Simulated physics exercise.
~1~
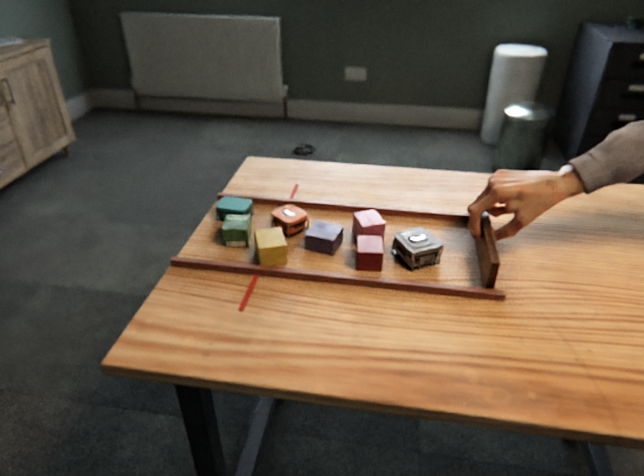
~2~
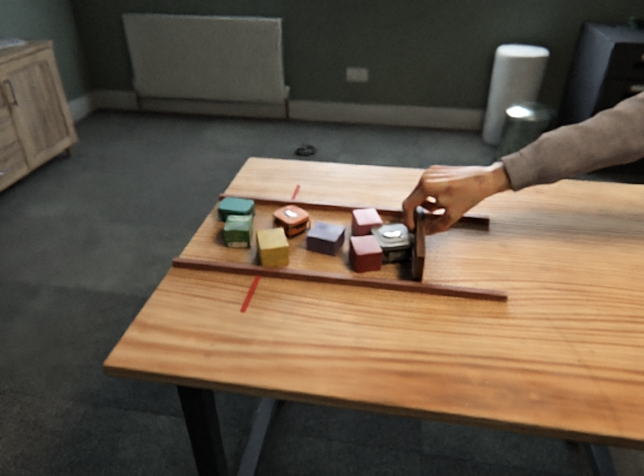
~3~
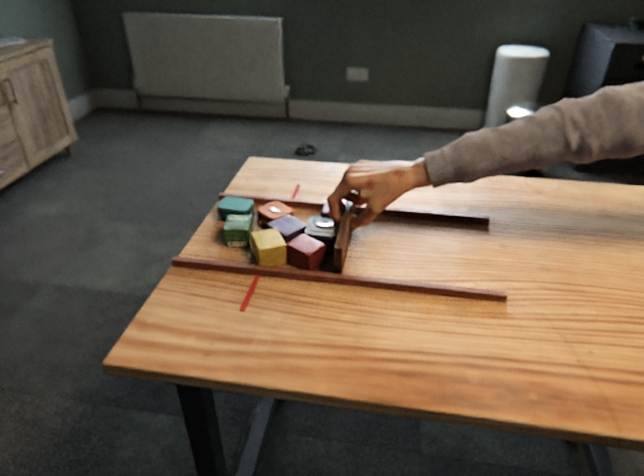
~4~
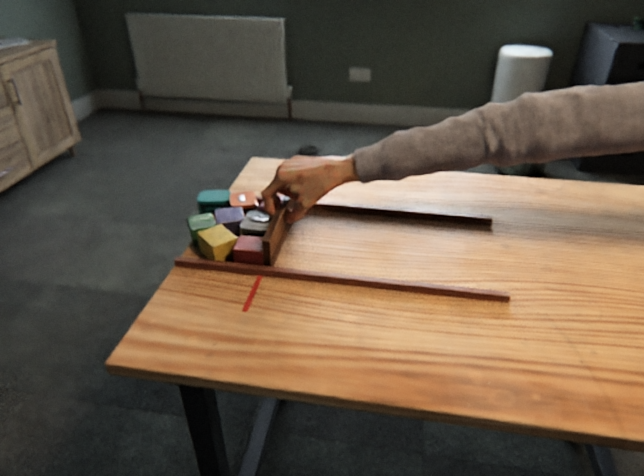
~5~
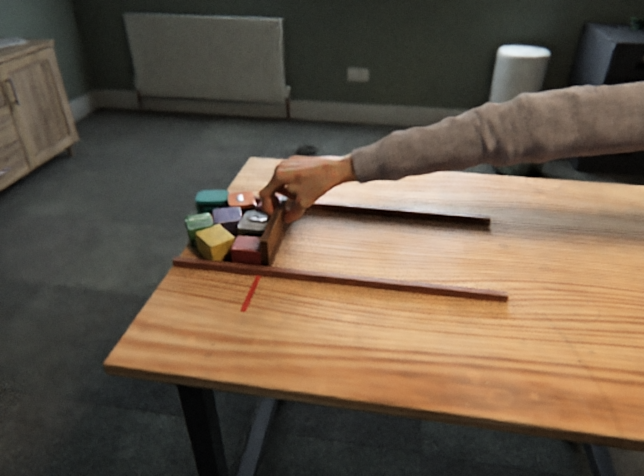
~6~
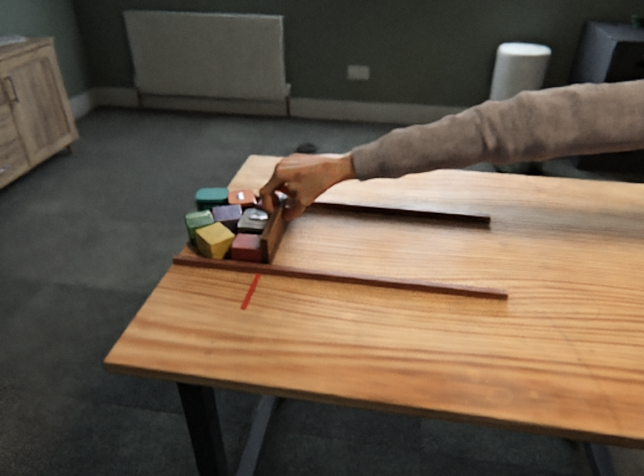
A hand in a grey-brown sleeve holds a small upright board at the right end of a channel between two dark wooden rails on a table, seen from slightly above in a dark-walled room. Between the rails sit green, turquoise, orange, yellow, blue, red and pink pieces, with a grey case nearest the board. The hand slides the board left, pushing the case into the red and pink blocks. The blue and yellow blocks are soon swept along too. The board stops near the red tape, leaving everything packed tightly at the table's left end, with nothing fallen.
